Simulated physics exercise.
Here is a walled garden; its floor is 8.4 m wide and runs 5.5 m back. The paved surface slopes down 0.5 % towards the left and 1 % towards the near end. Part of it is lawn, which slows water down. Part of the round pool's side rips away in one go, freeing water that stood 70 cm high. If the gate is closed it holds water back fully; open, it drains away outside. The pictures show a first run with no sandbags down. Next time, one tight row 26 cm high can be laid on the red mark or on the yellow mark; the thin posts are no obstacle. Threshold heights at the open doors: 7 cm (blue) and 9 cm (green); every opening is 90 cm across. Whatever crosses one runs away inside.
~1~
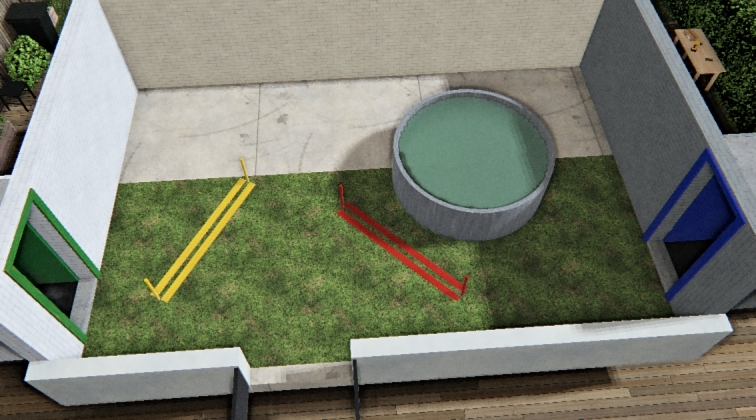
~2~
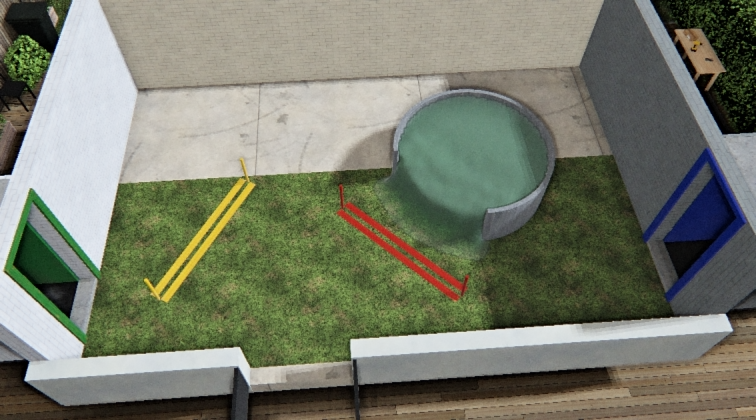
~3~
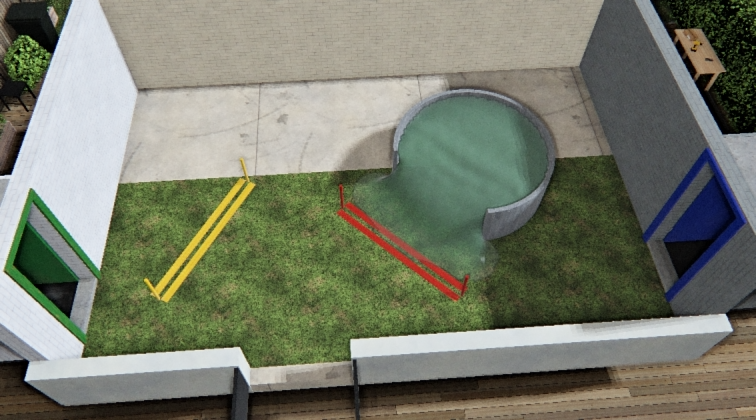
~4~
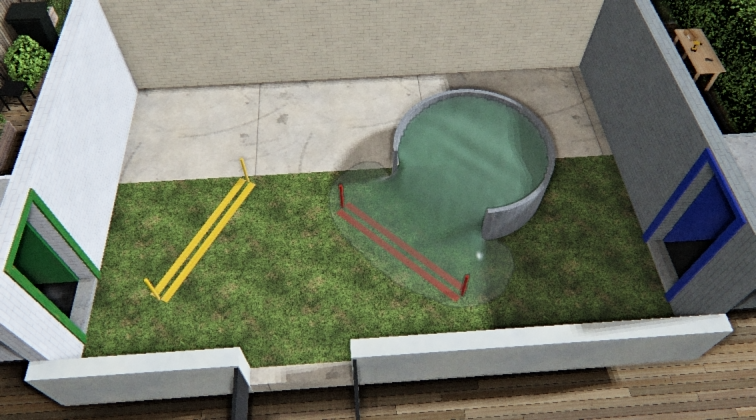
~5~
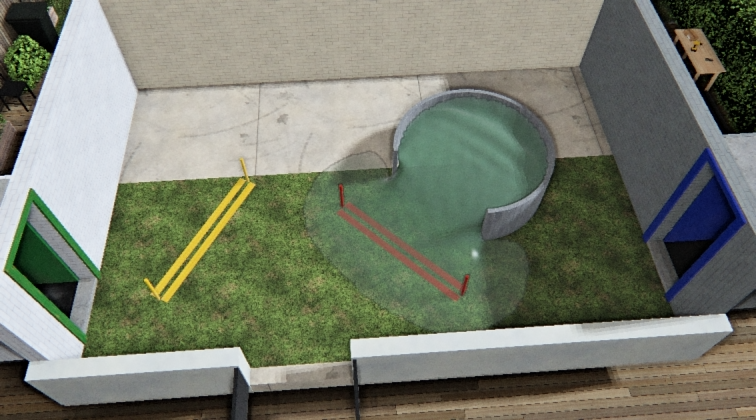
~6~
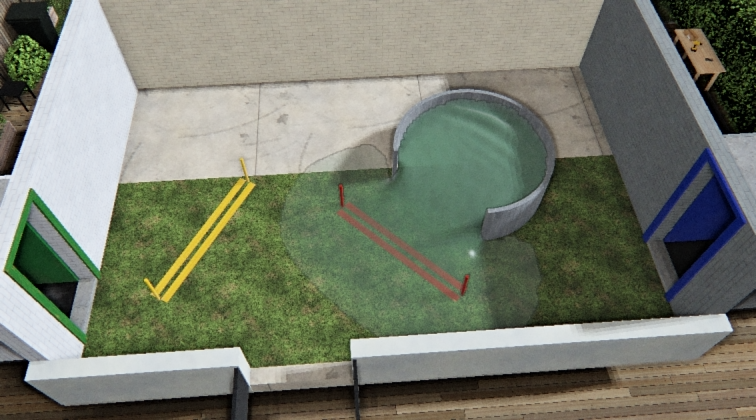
In this clip, part of a round pool's side breaks open in a walled garden, and green water pours through the gap, spreading in a widening sheet over the lawn and some paving, around the red posts and bars.
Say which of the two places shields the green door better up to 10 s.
The red mark.
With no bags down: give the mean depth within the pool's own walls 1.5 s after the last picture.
Roughly 27 cm on average.
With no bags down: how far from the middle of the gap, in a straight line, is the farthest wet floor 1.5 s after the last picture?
About 4.4 m.
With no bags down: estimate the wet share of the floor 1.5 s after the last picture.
About 40 per cent.
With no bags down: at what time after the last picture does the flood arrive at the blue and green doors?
Blue 3.2 s, green 2.2 s.
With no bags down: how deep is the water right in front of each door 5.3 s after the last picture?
In cm: Blue 7, green 14.
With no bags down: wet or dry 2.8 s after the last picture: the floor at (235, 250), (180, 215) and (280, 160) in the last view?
In turn: Flooded, wet, wet.
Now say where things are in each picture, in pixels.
In the first picture, still water, 70 cm deep, in the round pool at (473, 150).
In the second picture, water pours out at (424, 214) and has run 1.1 m, to (485, 249); typically 8 cm deep outside, 70 cm at the round pool's back.
In the third picture, water pours out at (424, 215) and has run 1.3 m, to (489, 269); typically 11 cm deep outside, 70 cm at the round pool's back.
In the fourth picture, water pours out at (424, 216) and has run 1.6 m, to (497, 290); typically 10 cm deep outside, 70 cm at the round pool's back.
In the fifth picture, water pours out at (424, 216) and has run 1.9 m, to (487, 322); typically 8 cm deep outside, 69 cm at the round pool's back.
In the sixth picture, the front is at a hidden place, 2.2 m from the gap at (424, 216); 7.9 m2 of floor is under water; 60 cm left at the back of the round pool.
Then, 0.7 s after the last picture water covers 30 % of the floor and is deepest (30 cm) near (428, 232) in the run without bags; in at the green door, 0 L with no bags, 0 L with the row on red, 0 L on yellow.
Then, 1.5 s after the last picture water covers 40 % of the floor and is deepest (30 cm) near (407, 356) in the run without bags; in at the green door, 0 L with no bags, 0 L with the row on red, 0 L on yellow.
Then, 2.8 s after the last picture water covers 60 % of the floor and is deepest (30 cm) near (91, 379) in the run without bags; in at the green door, 9 L with no bags, 0 L with the row on red, 8 L on yellow.
Then, 5.3 s after the last picture water covers 75 % of the floor and is deepest (14 cm) near (78, 380) in the run without bags; in at the green door, 98 L with no bags, 0 L with the row on red, 76 L on yellow.
Then, 9.3 s after the last picture water covers 90 % of the floor and is deepest (10 cm) near (78, 380) in the run without bags; in at the green door, 113 L with no bags, 2 L with the row on red, 90 L on yellow.
